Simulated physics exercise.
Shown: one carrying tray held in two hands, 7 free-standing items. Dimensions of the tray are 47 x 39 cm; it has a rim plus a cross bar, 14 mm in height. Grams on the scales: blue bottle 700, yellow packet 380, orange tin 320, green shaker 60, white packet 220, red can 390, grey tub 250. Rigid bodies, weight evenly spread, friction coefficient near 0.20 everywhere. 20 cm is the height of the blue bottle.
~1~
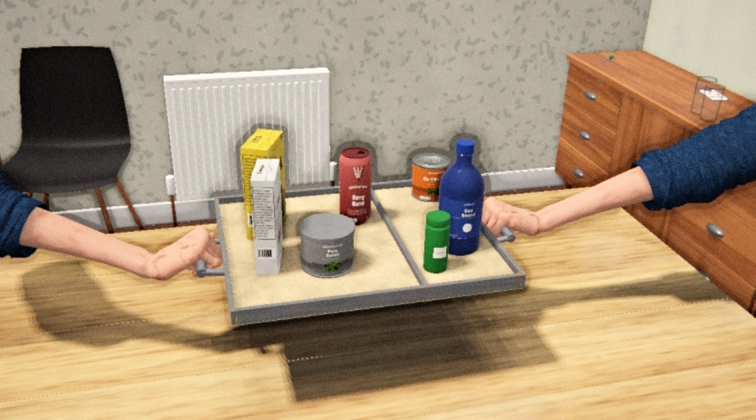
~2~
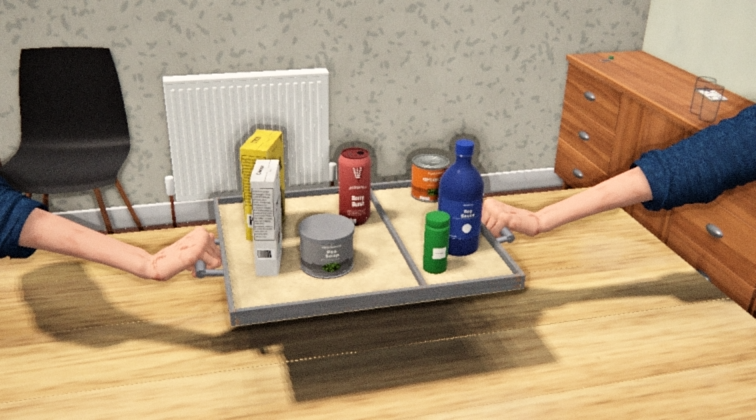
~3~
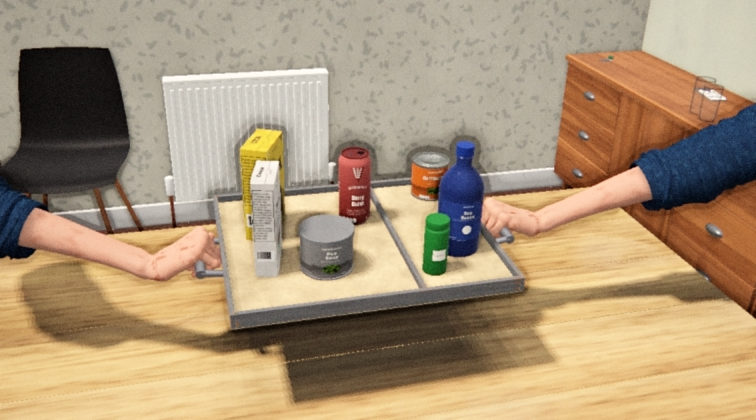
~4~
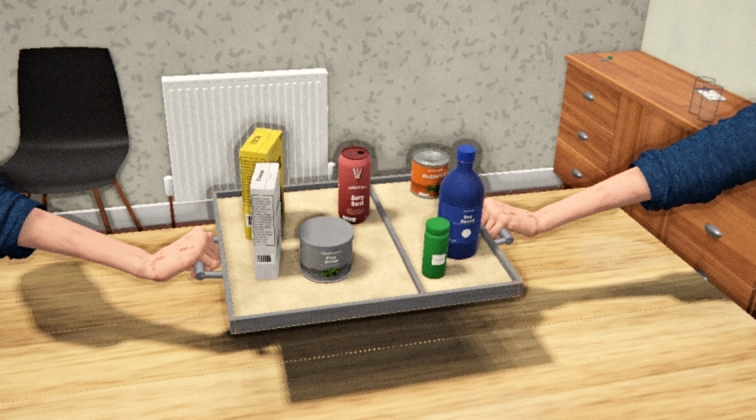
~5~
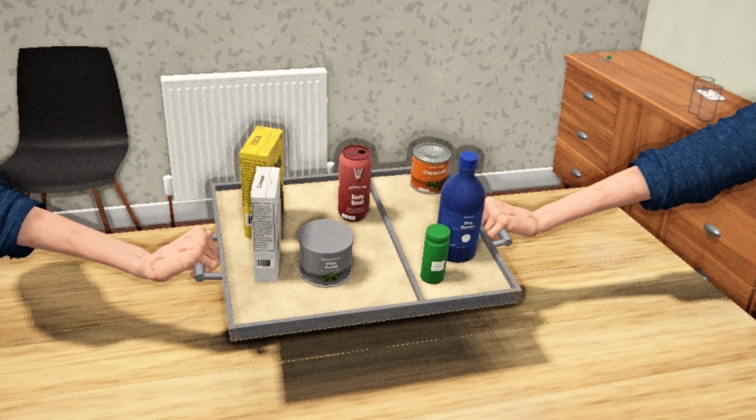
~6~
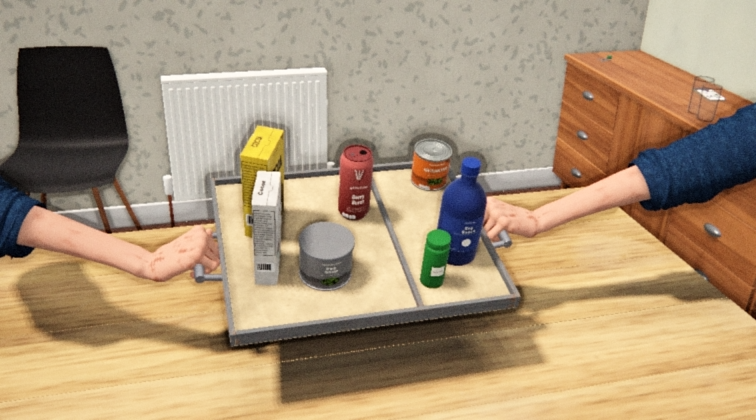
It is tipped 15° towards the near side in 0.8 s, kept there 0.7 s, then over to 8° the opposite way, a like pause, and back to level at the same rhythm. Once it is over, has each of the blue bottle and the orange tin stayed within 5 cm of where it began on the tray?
The blue bottle moves away; the orange tin moves away.
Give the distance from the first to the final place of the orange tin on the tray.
I'd say about 31 cm between start and finish.
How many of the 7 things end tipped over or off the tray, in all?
I make it 2.
Then, 0.50 s past the last view, tray tilted 15°, near edge down; blue bottle shifted 9 cm near (480, 247); orange tin shifted 8 cm near (444, 189); yellow packet shifted 10 cm.
Then, 1.10 s past the last view, tray tilted 13°, near edge down; blue bottle and red can now off the tray; orange tin shifted 27 cm near (480, 256); yellow packet shifted 13 cm.
Then, 1.90 s past the last view, tray tilted 8°, far edge down; orange tin shifted 31 cm near (488, 238); yellow packet shifted 13 cm; white packet shifted 10 cm.
Finally, off the tray, blue bottle and red can; not toppled but over 5 cm from the start, yellow packet, orange tin, white packet and grey tub; the last one still in place (within 5 cm). In the last view, orange tin near (488, 252).
